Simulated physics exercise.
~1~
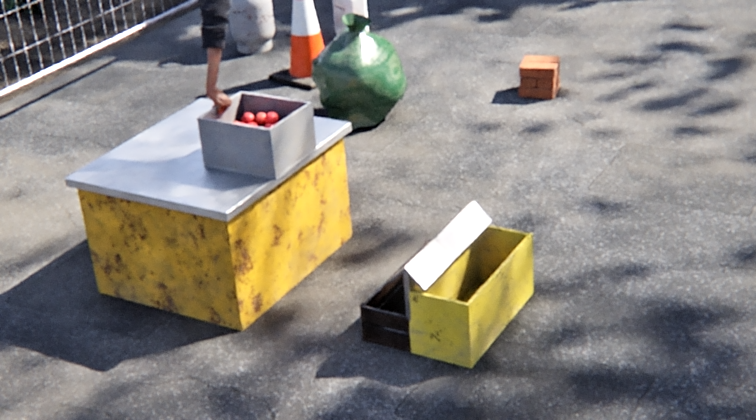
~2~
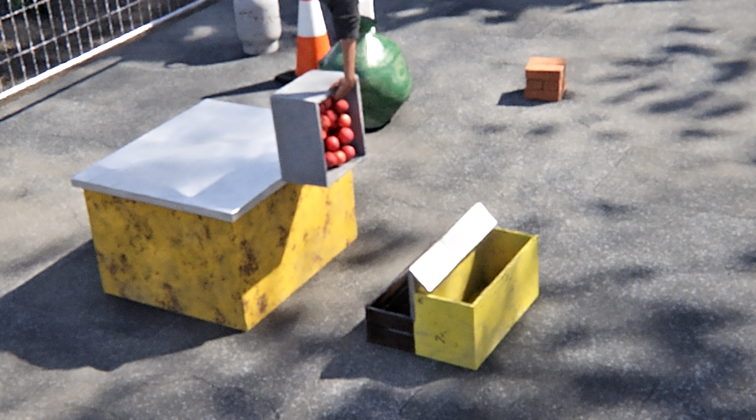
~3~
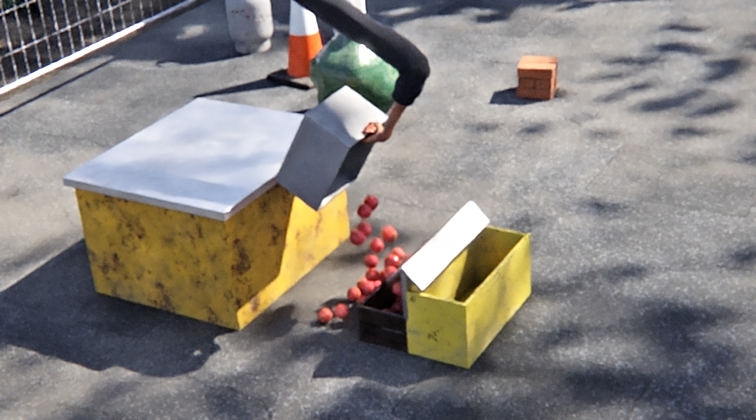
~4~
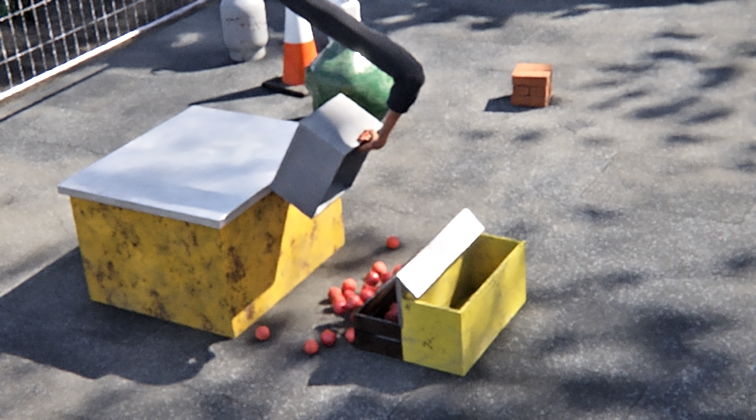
A hand tipping a grey crate of tomatoes off a bench, spilling them into a dark tub and onto the ground.
